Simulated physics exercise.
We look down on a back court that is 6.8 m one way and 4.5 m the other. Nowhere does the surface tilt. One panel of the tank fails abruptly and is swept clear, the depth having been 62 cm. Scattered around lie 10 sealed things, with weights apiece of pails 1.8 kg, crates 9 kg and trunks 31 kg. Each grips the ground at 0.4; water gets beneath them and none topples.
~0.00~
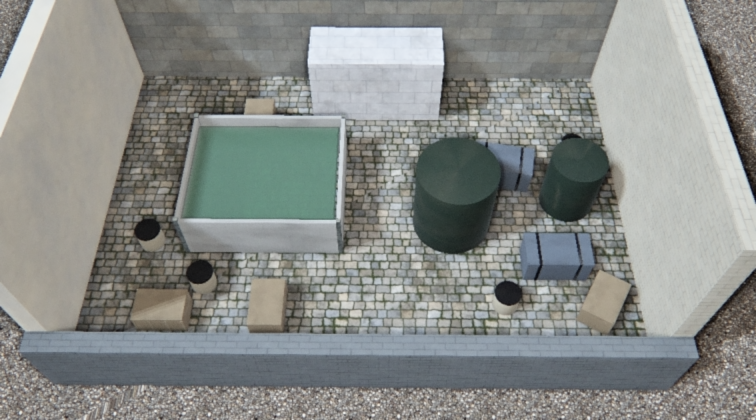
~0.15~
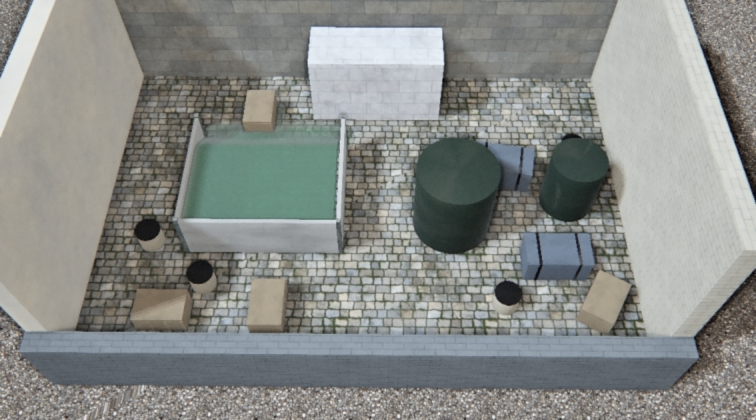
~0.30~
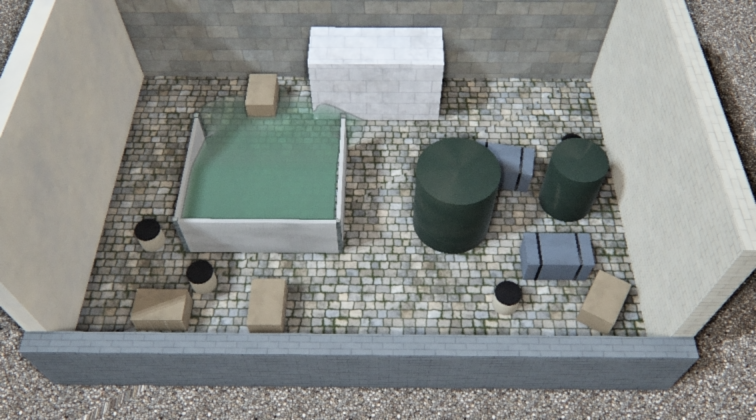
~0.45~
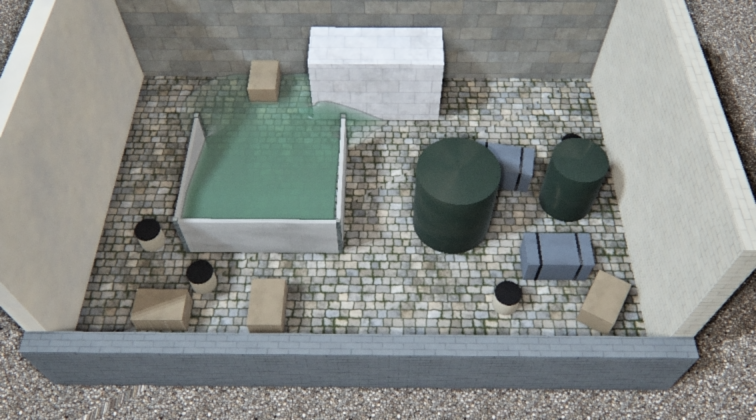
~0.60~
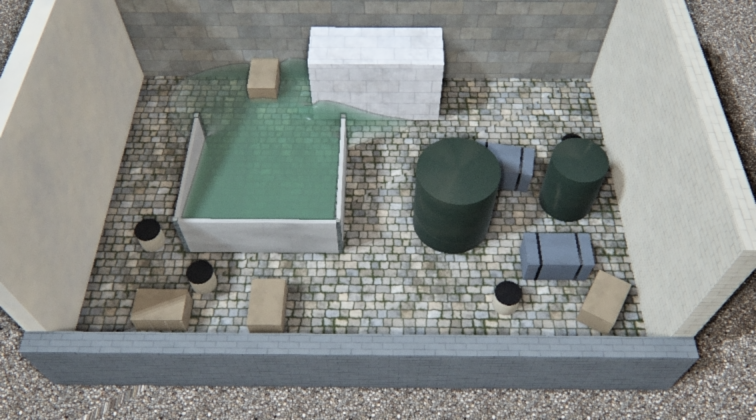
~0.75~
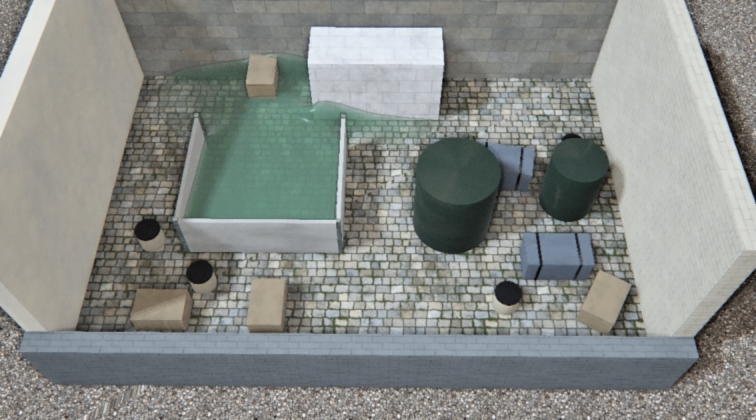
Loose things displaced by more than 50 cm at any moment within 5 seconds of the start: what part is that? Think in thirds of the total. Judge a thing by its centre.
My answer: One to two thirds of the total.
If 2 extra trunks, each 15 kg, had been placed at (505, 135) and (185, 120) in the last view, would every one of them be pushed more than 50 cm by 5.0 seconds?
Well, in turn they are above that and above that.
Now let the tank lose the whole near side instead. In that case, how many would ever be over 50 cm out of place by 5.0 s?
Then it comes to 8 of them.
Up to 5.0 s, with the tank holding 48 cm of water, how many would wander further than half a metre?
Then 4.
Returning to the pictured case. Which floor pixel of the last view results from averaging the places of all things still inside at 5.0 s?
Close to (418, 278).
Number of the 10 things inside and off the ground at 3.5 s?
I get 2.
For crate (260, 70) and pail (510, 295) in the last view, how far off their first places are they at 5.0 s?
Respectively, 300 centimetres and 0 centimetres.
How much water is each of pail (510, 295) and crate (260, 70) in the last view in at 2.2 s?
I'd estimate 0 cm for the first and 33 cm for the second.
After 1.1 s 1 of 10 are over 50 cm from their spots; 1 afloat.
After 2.2 s 1 of 10 are over 50 cm from their spots; 2 afloat.
After 3.5 s 3 of 10 are over 50 cm from their spots; 2 afloat.
After 5.0 s 5 of 10 are over 50 cm from their spots, and 5 have been at some point; 5 afloat.
